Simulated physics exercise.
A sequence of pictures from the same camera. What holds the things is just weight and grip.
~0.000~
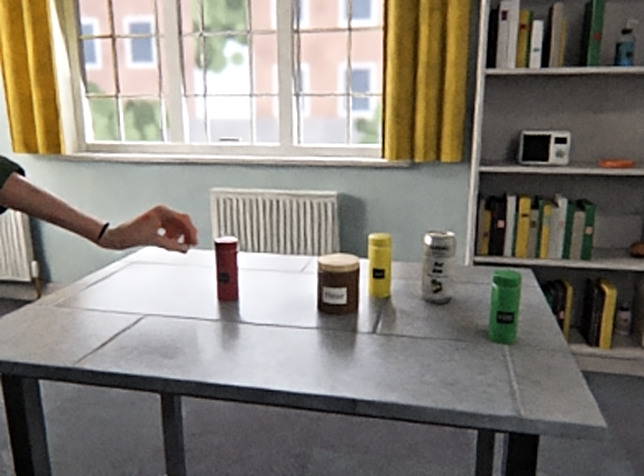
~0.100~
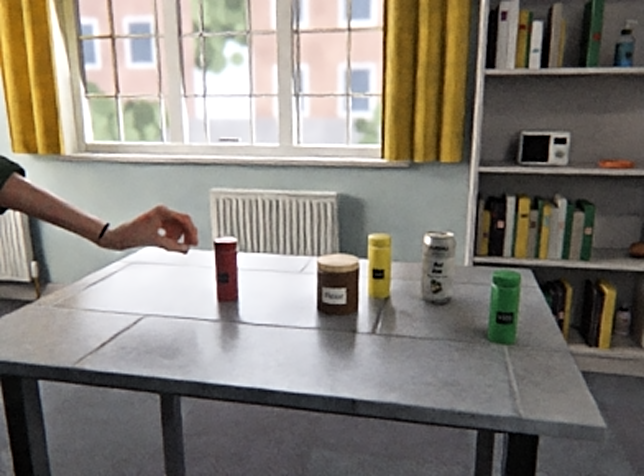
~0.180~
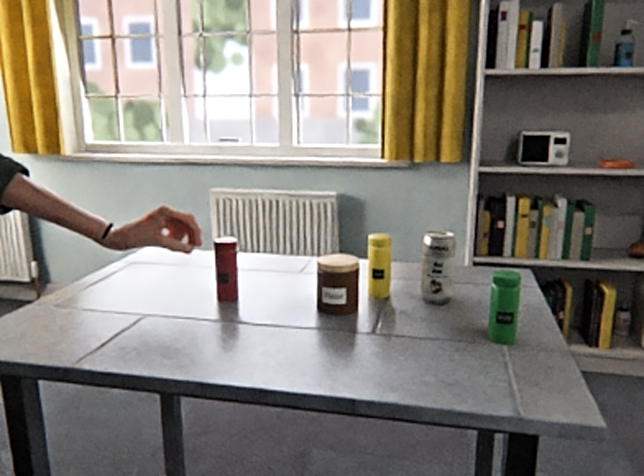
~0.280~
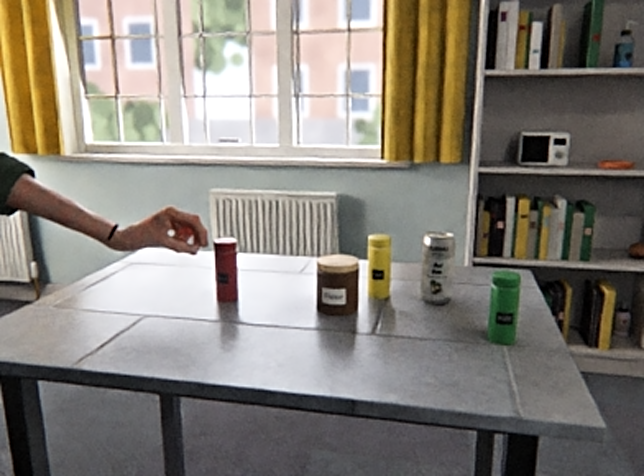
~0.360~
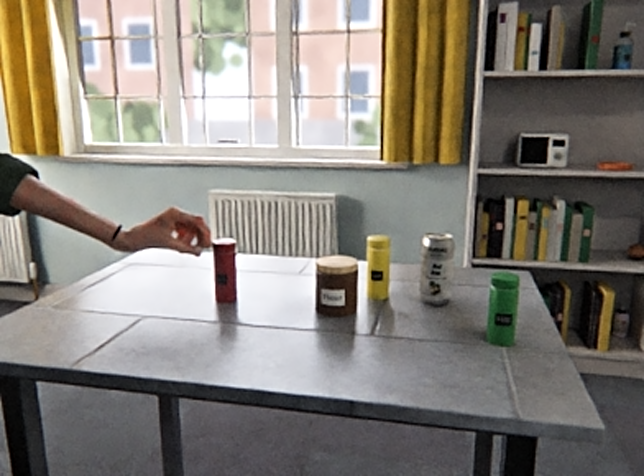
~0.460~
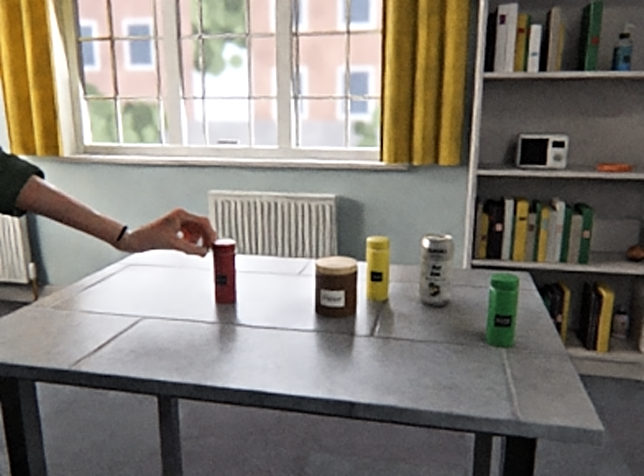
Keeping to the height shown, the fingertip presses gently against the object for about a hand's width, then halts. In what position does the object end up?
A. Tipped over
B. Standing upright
Tipped over (A).
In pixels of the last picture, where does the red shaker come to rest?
The object ends up somewhere near (267, 292).
After 0.96 s, red shaker tipped 45° from how it was near (248, 274).
After 1.06 s, red shaker on its side near (266, 293).
At rest (2.1 s), tipped over on the table, red shaker. Seen from the same camera at the end, red shaker near (267, 293).
